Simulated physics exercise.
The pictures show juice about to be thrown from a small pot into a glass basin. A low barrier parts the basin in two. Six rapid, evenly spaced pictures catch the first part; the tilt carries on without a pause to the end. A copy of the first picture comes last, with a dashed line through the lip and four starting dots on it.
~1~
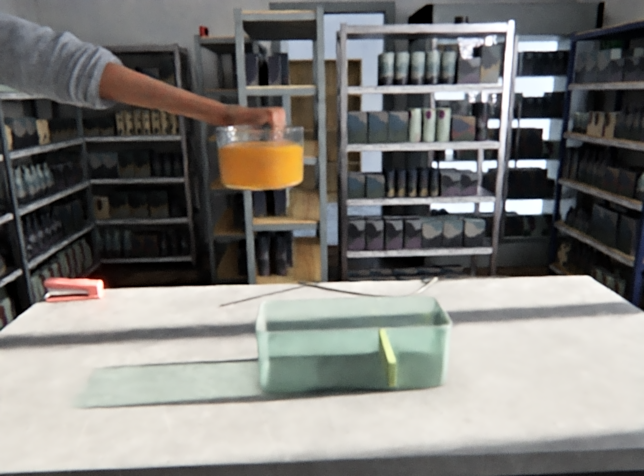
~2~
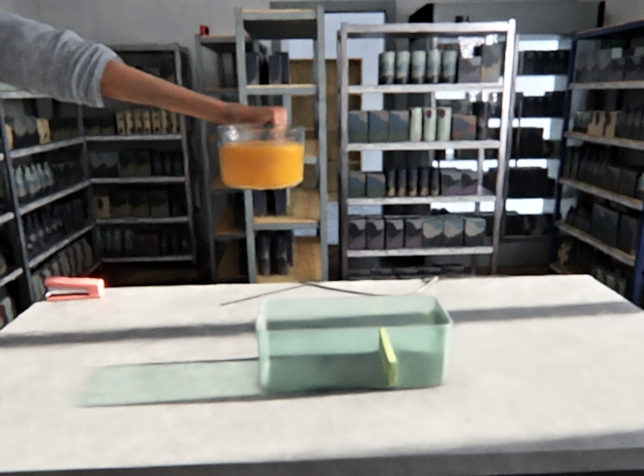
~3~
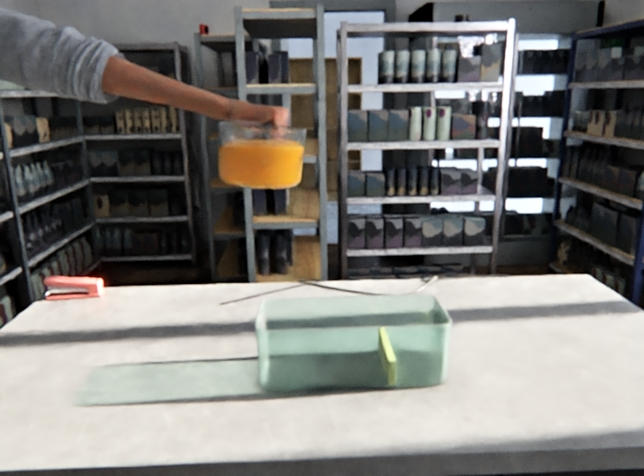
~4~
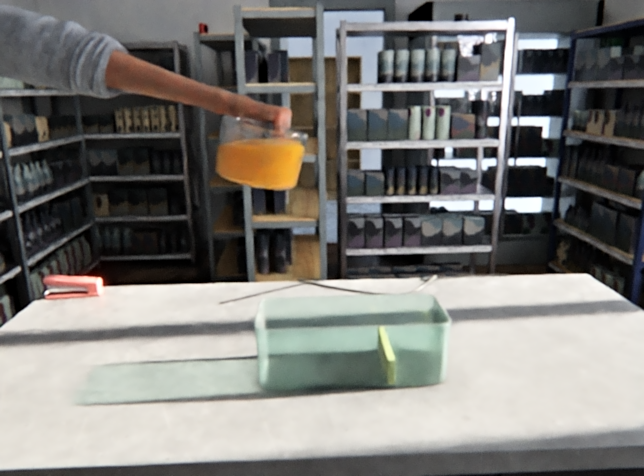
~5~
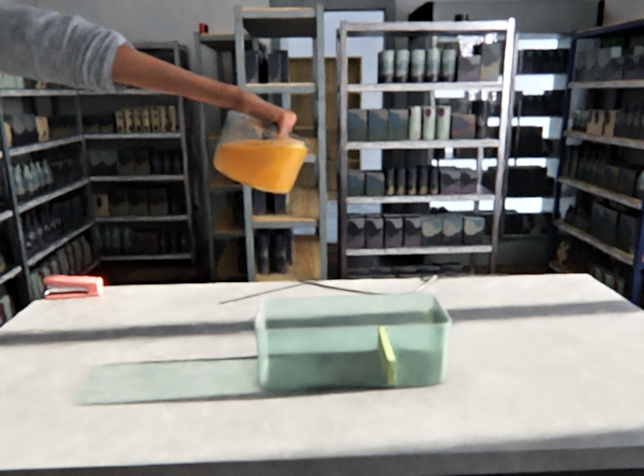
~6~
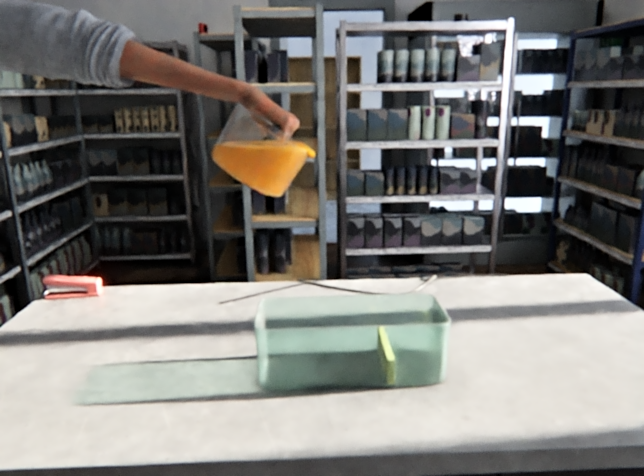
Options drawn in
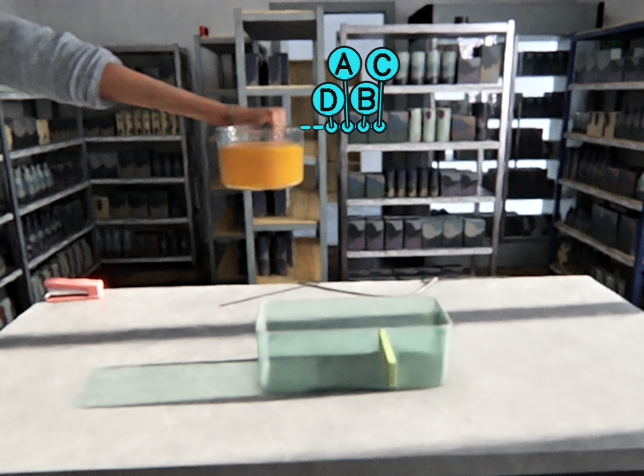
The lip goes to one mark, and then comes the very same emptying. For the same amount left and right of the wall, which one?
The answer is place D.
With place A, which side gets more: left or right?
The right side.
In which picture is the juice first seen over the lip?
In picture 6.
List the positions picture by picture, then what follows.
Upright, lip at (301, 127); basin from (261, 389) to (446, 383); top of the wall at (387, 345); nothing has left yet.
Upright, lip at (302, 127); nothing has left yet.
Tipped about 6°, lip at (304, 130); nothing has left yet.
Tipped about 13°, lip at (306, 134); nothing has left yet.
Tipped about 22°, lip at (308, 142); nothing has left yet.
Tipped about 33°, lip at (309, 152); juice is over the lip, down to (309, 152).
On the marked copy, A at (347, 126); B at (363, 126); C at (379, 126); D at (331, 126).
Choosing A, about 32 % ends left of the wall and 65 % right of it.
Choosing B, about 30 % ends left of the wall and 66 % right of it; 4 % is lost outside.
Choosing C, about 25 % ends left of the wall and 61 % right of it; 13 % is lost outside.
Choosing D, about 44 % ends left of the wall and 54 % right of it.
